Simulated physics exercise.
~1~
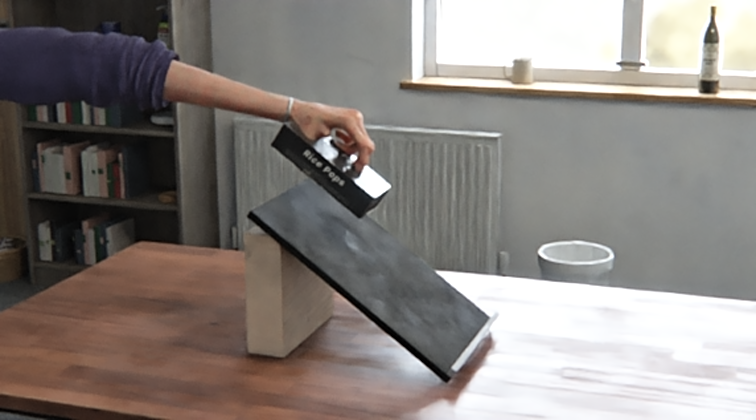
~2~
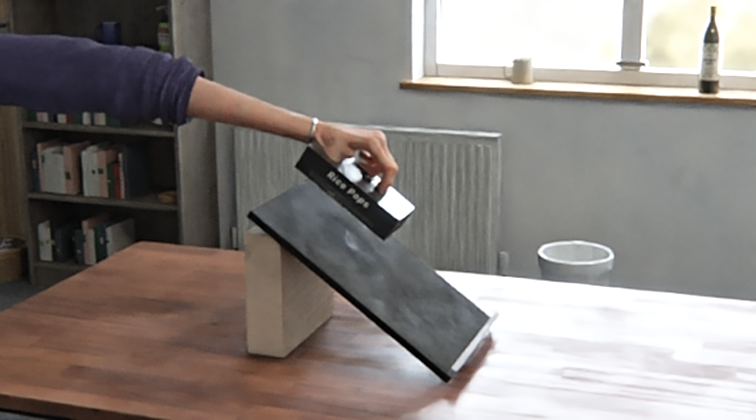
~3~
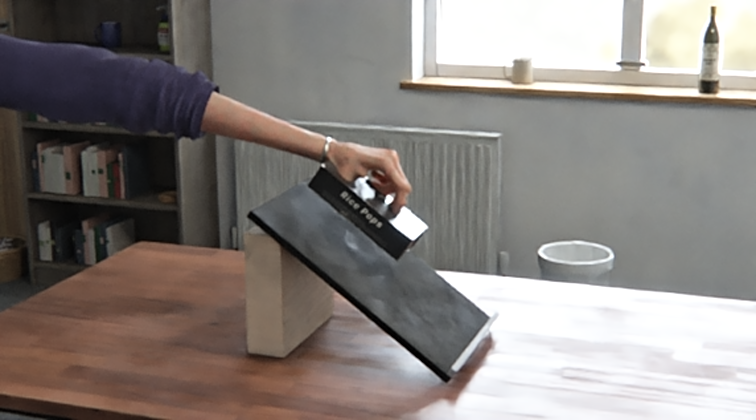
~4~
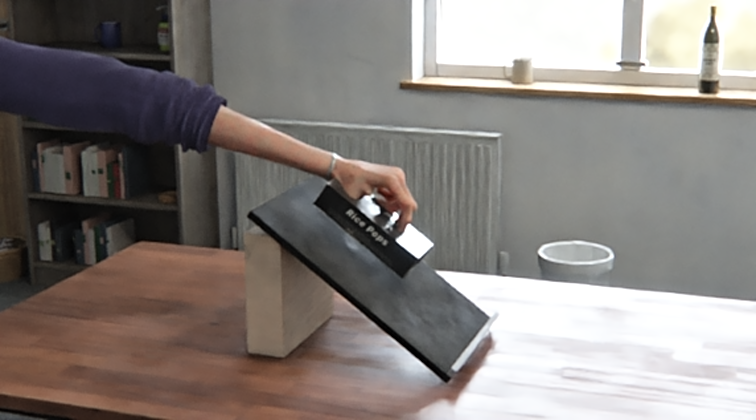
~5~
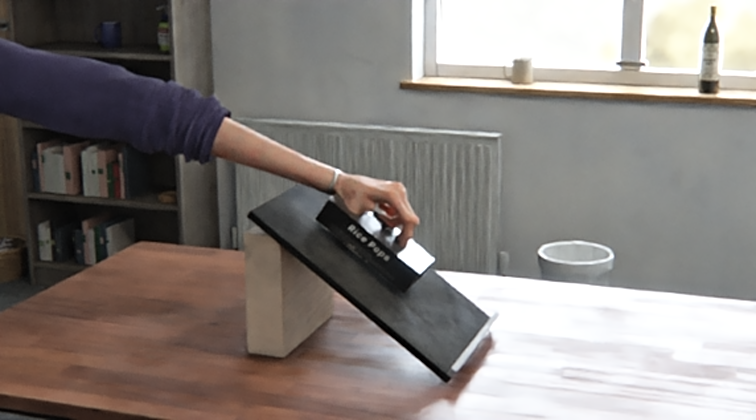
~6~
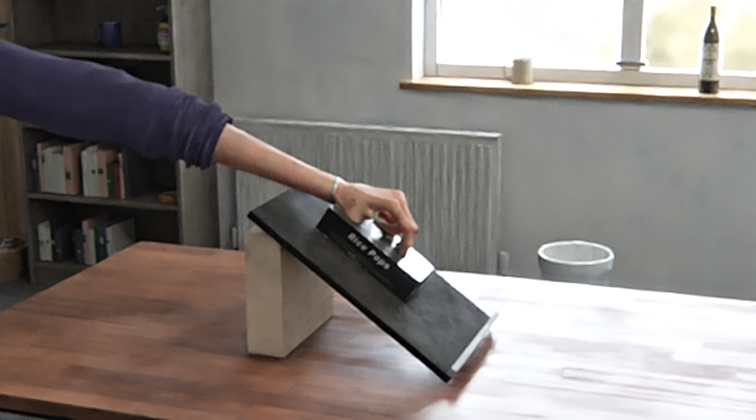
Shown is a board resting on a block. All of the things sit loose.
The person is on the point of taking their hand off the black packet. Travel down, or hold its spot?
Shifts down.
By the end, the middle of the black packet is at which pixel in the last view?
Close to (433, 296) in the last picture.
Then, 0.30 s after the last picture, black packet slid a little near (386, 257).
Then, 0.50 s after the last picture, black packet slid a little near (418, 283).
Then, 0.60 s after the last picture, black packet slid about its own width near (433, 295).
At rest, moved from the start, black packet. Seen from the same camera at the end, black packet near (433, 296). The black packet runs down the board.
